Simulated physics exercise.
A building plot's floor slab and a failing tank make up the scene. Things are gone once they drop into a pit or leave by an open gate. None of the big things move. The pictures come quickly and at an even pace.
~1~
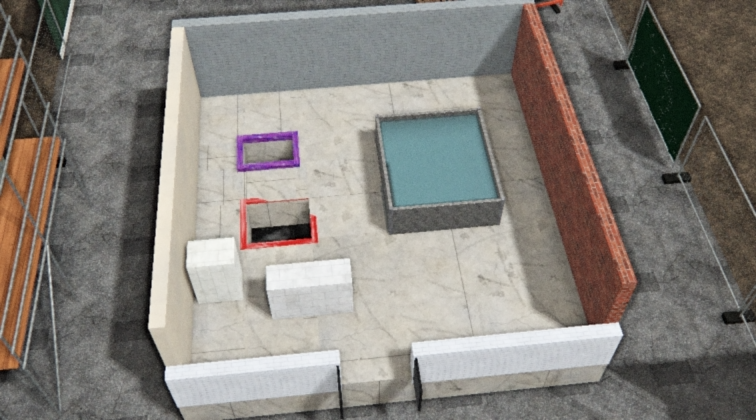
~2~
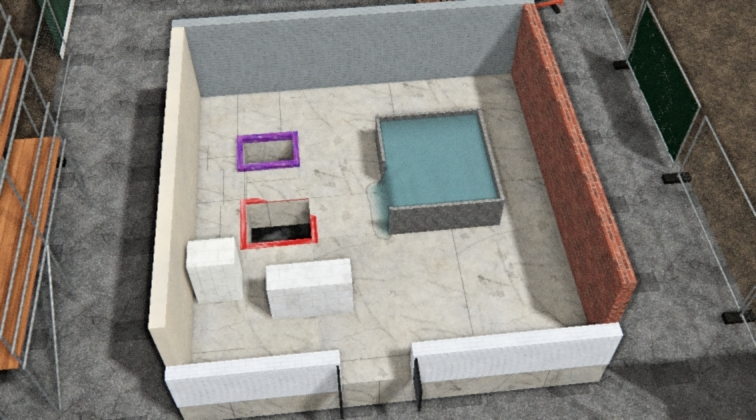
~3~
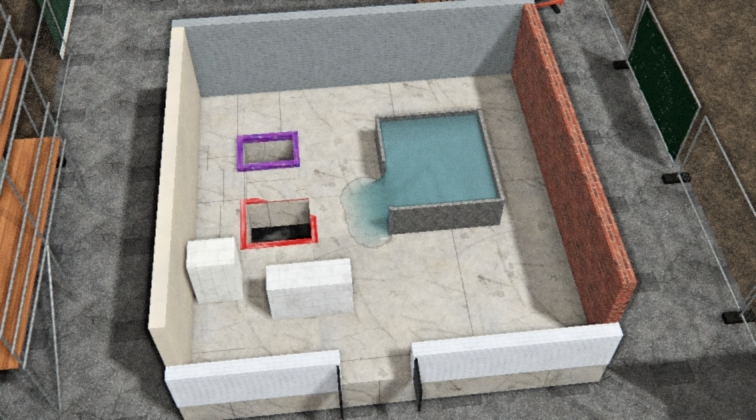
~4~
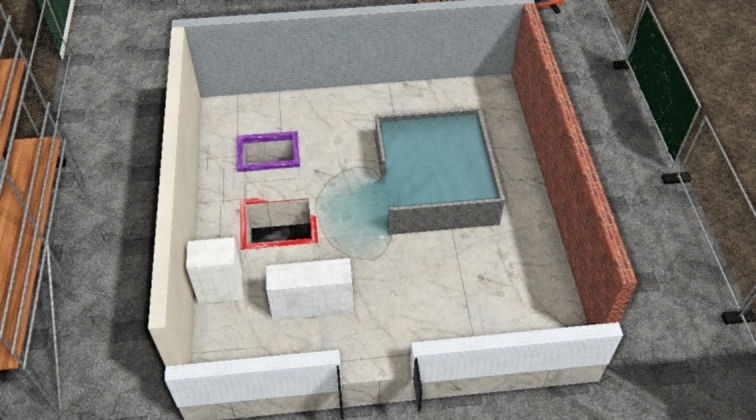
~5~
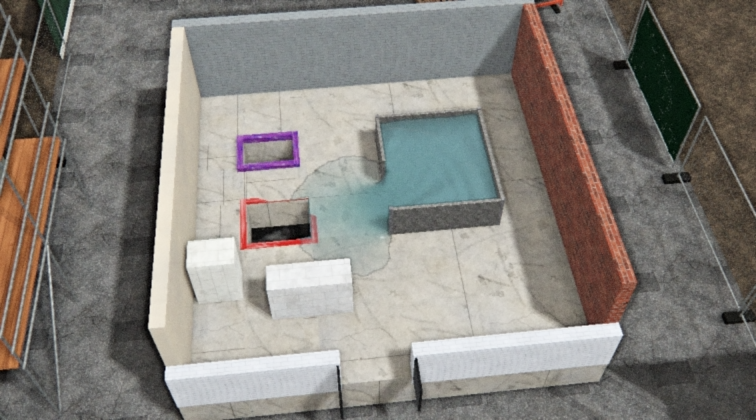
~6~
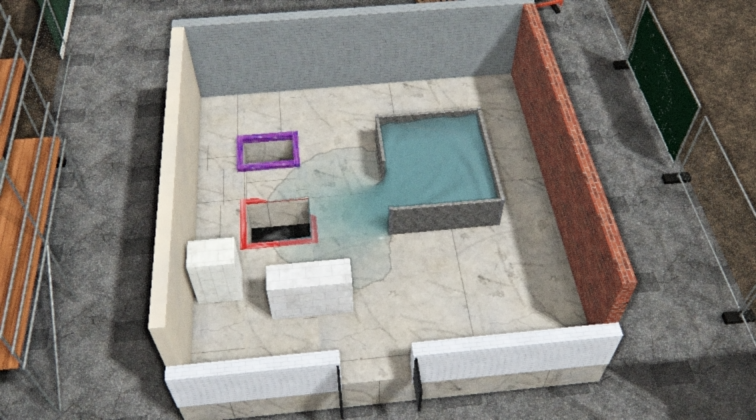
A walled building plot with a pale marble-like floor slab is seen from high above by a still camera. A square grey tank of blue water stands right of centre, with a purple-rimmed pit and a red-rimmed pit to the left, two white blocks below them and a brick wall at right. The tank's left side opens near its front corner, and water pours out leftward, fanning thinly across the floor to the red-rimmed pit.
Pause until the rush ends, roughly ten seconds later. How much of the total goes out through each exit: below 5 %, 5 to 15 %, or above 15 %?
Final split: The gate gets below 5 %; the red pit gets above 15 %; the purple pit gets below 5 %.
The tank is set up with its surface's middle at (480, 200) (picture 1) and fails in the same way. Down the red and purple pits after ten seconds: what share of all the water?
After ten seconds: Red pit at 25 percent, purple pit at 0 percent.
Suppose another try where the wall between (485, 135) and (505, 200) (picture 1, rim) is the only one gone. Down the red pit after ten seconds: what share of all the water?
Red 14 %.
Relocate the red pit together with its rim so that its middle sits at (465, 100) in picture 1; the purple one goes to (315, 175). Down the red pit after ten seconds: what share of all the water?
Share, red pit, approx.: 8 in a hundred.
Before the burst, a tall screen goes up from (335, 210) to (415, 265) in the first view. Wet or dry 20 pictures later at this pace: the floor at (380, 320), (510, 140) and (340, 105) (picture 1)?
In the order you listed them: Unsoaked, unsoaked, soaked.
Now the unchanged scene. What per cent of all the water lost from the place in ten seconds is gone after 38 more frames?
Somewhere around 75 per cent, I'd say.
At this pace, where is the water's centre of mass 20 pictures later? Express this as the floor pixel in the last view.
Close to (363, 209).
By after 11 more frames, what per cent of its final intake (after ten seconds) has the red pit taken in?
About 30 per cent.
A moment on, water covers 20 % of the floor; the gate 0 %, the red pit 8 %, the purple pit 0 %.
Next, water covers 30 % of the floor; the gate 0 %, the red pit 15 %, the purple pit 0 %.
Then, water covers 40 % of the floor; the gate 0 %, the red pit 24 %, the purple pit 0 %.
Later, water covers 55 % of the floor; the gate 1 %, the red pit 38 %, the purple pit 1 %.
In the end, water covers 80 % of the floor; the gate 2 %, the red pit 49 %, the purple pit 1 %.
